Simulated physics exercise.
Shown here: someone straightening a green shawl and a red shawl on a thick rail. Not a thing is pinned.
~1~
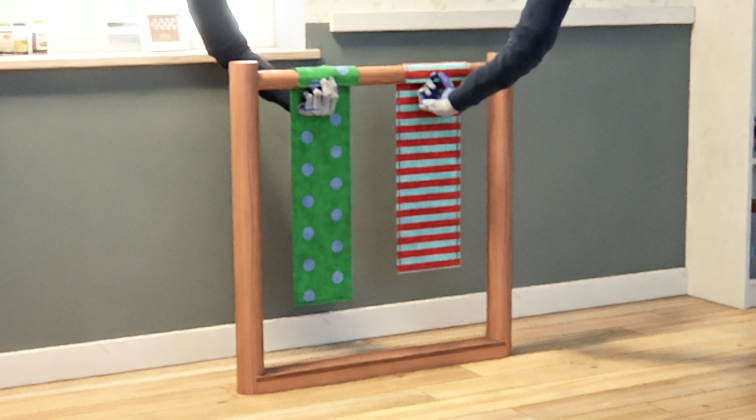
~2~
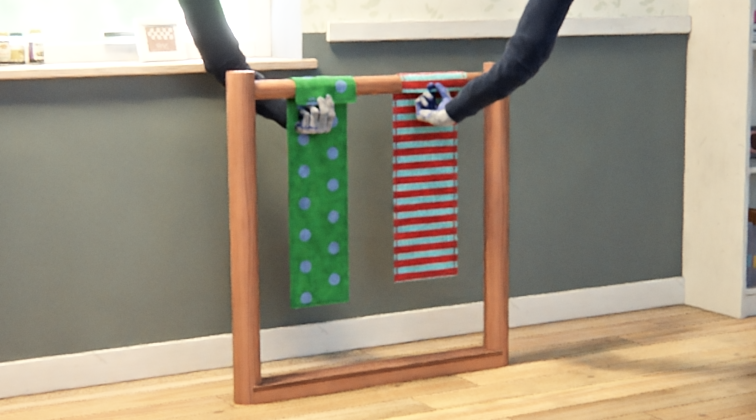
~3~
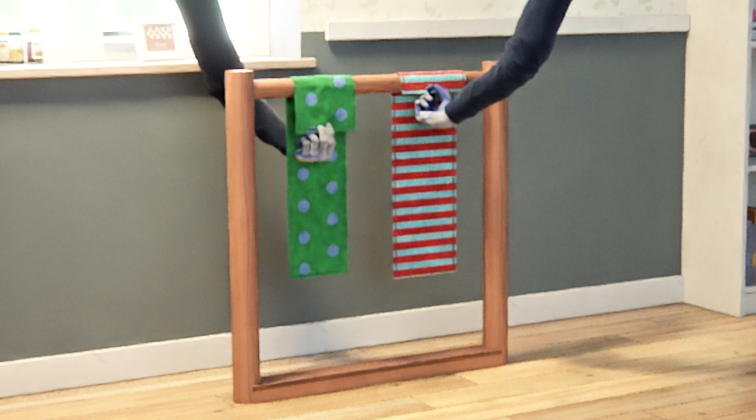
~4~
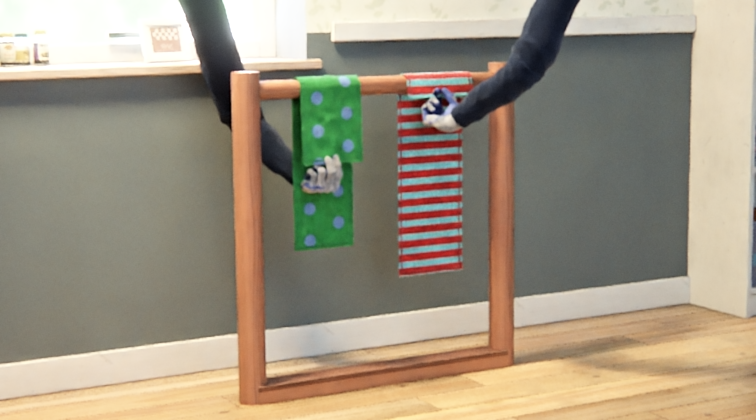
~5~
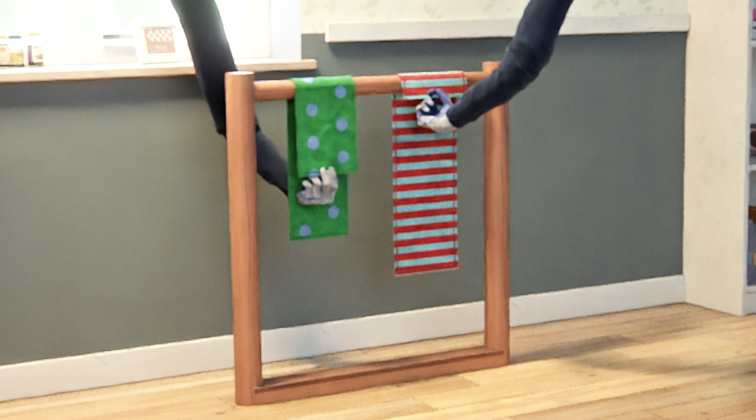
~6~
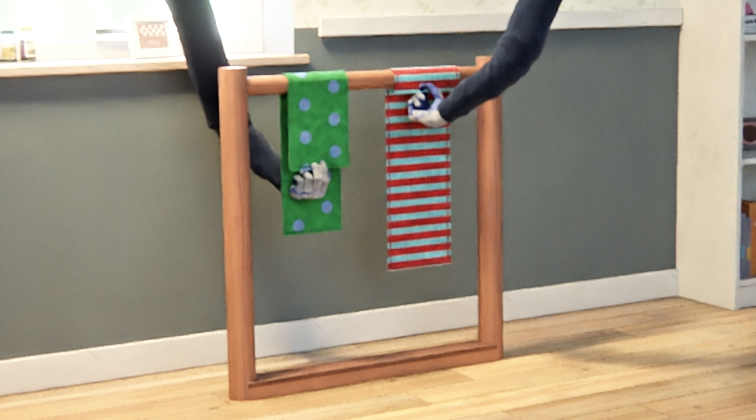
In a room with a wooden floor, gloved hands pulling a green dotted shawl's front lower while a red striped one barely shifts.
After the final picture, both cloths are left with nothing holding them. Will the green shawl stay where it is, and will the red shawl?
Result: The green shawl stays where it is; the red shawl falls off.
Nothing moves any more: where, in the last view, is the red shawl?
Its end point is pixel (419, 363).
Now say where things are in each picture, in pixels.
In the first picture, green shawl front hem (344, 80), back hem (338, 297); red shawl front hem (422, 77), back hem (414, 267).
In the second picture, green shawl front hem (341, 99); red shawl front hem (419, 87).
In the third picture, green shawl front hem (341, 127); red shawl front hem (419, 89).
In the fourth picture, green shawl front hem (348, 158); red shawl front hem (425, 93).
In the fifth picture, green shawl front hem (343, 169); red shawl front hem (420, 94).
In the sixth picture, green shawl front hem (335, 163), back hem (327, 227), front over half the back; red shawl front hem (412, 88), back hem (404, 265), front far shorter than the back.
Then, 0.28 s after the last picture, green shawl still hanging; red shawl clear of the rail and dropping near (419, 205).
Then, 0.52 s after the last picture, green shawl still hanging; red shawl in a heap on the floor near (418, 352).
Then, 0.92 s after the last picture, green shawl still hanging; red shawl in a heap on the floor near (419, 364).
At rest, green shawl still hanging; red shawl in a heap on the floor near (419, 364). The green shawl keeps its place and the red shawl slides off.
